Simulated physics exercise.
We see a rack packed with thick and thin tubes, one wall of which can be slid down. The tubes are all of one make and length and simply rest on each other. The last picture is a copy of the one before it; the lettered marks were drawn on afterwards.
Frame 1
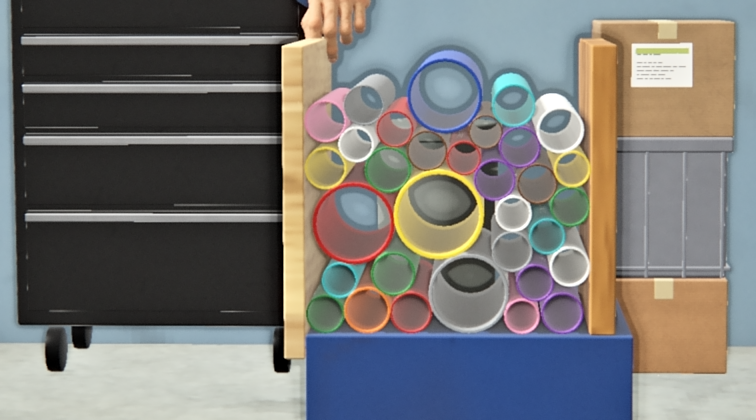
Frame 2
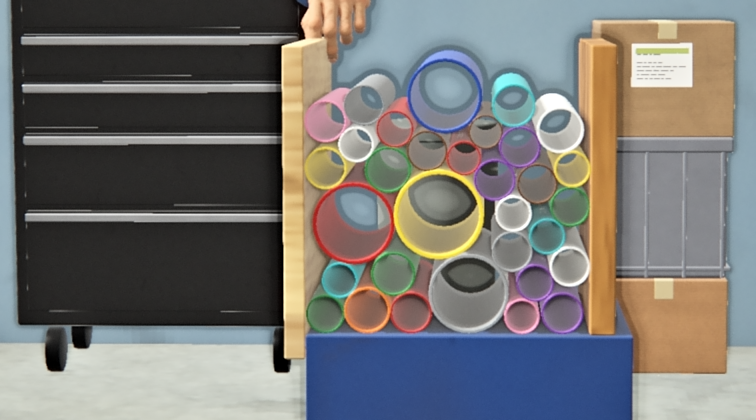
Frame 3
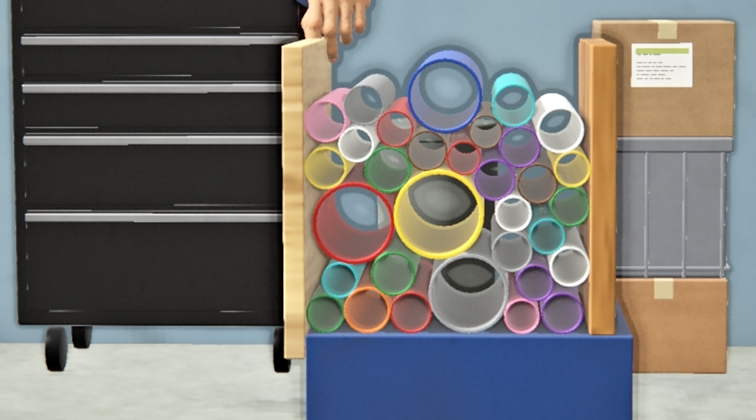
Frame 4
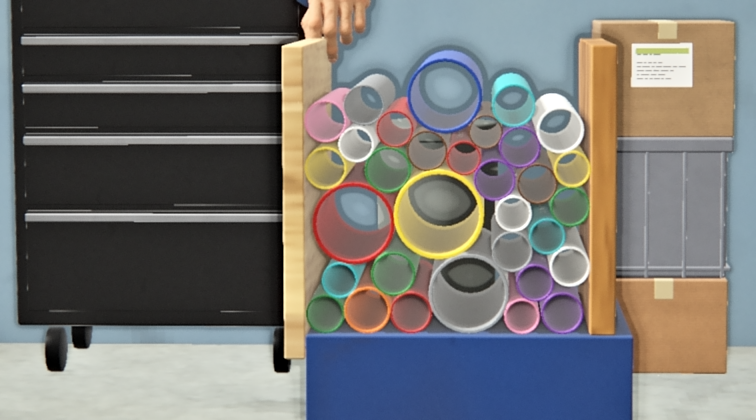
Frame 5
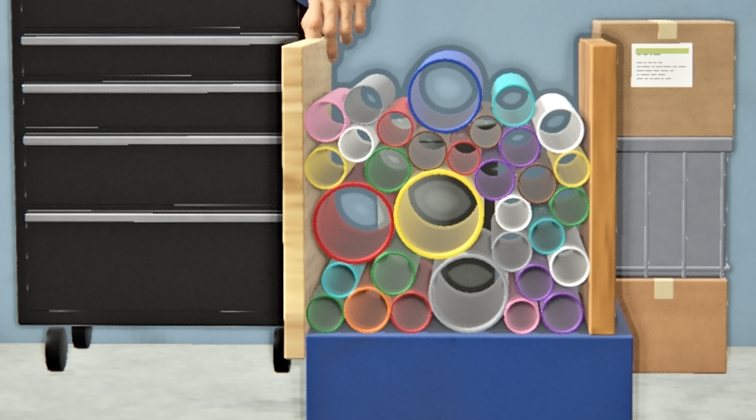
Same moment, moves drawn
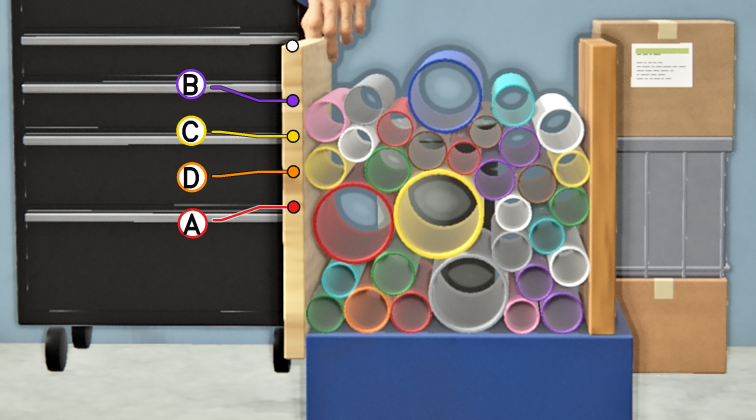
Colourful tubes resting still in a stack between two wooden boards on a blue base, a hand staying at the left board.
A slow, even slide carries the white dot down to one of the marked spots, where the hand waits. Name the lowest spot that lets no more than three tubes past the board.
Slide it to D.
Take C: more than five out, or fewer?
Fewer than five.
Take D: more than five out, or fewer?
At D, fewer than five.
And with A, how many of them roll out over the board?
At A the number is four.
On the marked copy, A at (294, 207); B at (293, 101); C at (293, 136); D at (294, 172); the white dot at (293, 46).
Taking D. A third of the way, top of the board (304, 107).
Two thirds of the way, top of the board (304, 171).
When it is over, top of the board (304, 171), one out over the board.
As for the rest, A four out over the board; B none out over the board; C none out over the board.
